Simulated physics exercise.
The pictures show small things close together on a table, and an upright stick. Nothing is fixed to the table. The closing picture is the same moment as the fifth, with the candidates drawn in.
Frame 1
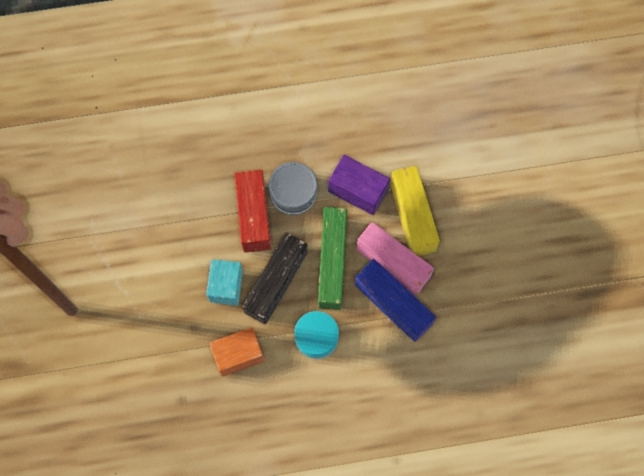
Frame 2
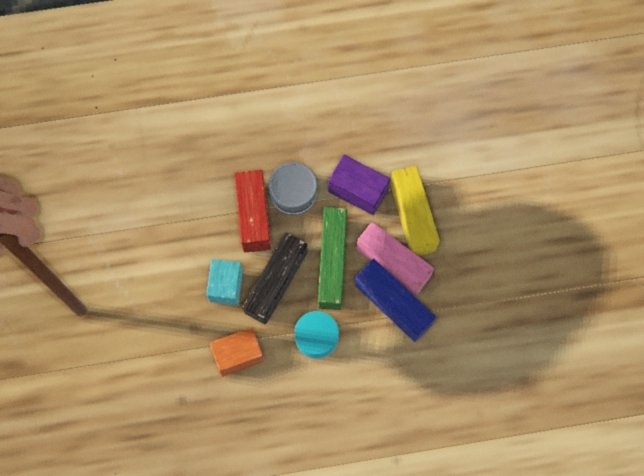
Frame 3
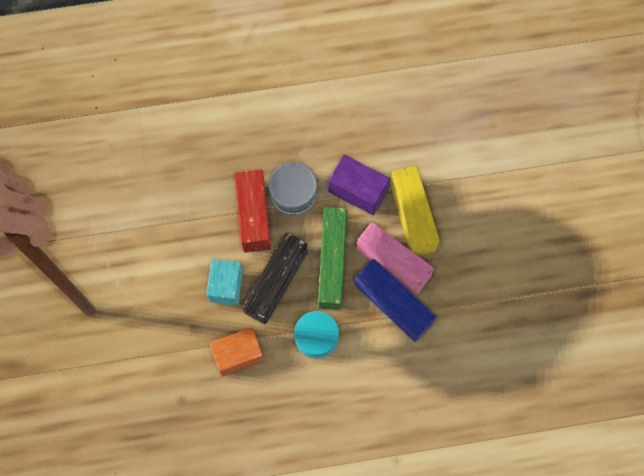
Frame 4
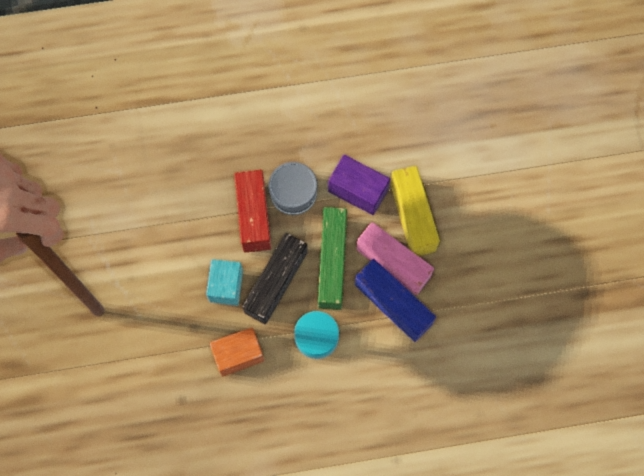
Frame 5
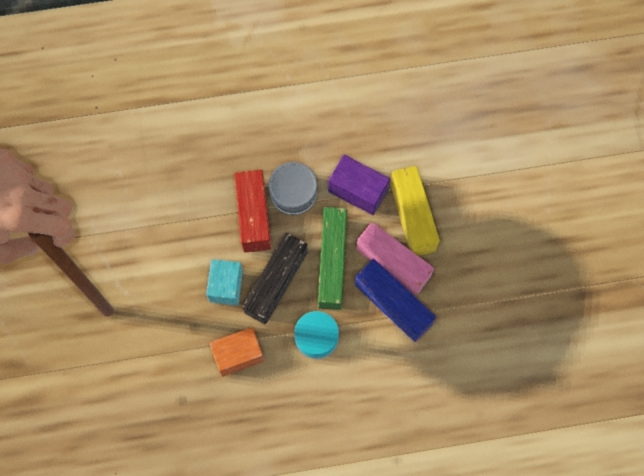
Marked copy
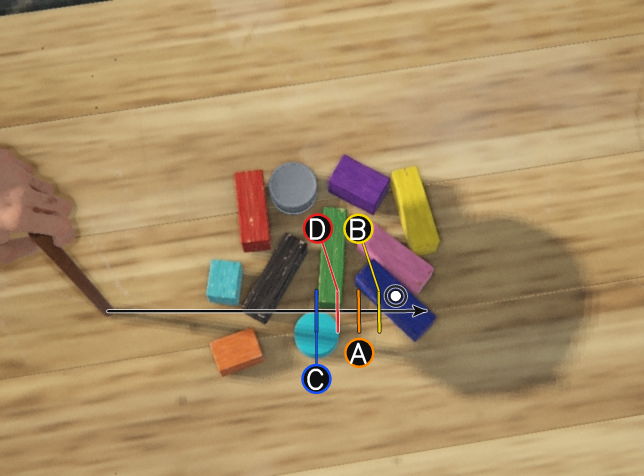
The footage shows colourful blocks and two round pieces lying still on a wooden table while a hand at the left moves a thin brown stick slightly right toward them, and a large shadow on the right shifts slightly left.
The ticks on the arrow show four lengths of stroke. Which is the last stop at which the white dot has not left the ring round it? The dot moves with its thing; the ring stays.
C is the last safe stop.
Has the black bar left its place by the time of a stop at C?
Yes.
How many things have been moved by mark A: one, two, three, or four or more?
It has moved four or more.
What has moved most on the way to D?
It is the black bar.
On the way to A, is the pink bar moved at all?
Yes.
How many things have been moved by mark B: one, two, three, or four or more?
Four or more.
On the marked copy, A at (358, 311); B at (379, 311); C at (317, 311); D at (338, 311); the arrow from (108, 311) to (425, 311); the white dot at (395, 296).
Taking C. A third of the way, foot of the stick (184, 312).
Two thirds of the way, foot of the stick (259, 311); black bar (283, 281).
When it is over, foot of the stick (317, 312); black bar (321, 279); turquoise tin (339, 344); the dot is still in its ring.
As for the rest, A shifts the dotted thing to (415, 278); B shifts the dotted thing to (417, 272); D shifts the dotted thing to (409, 288).
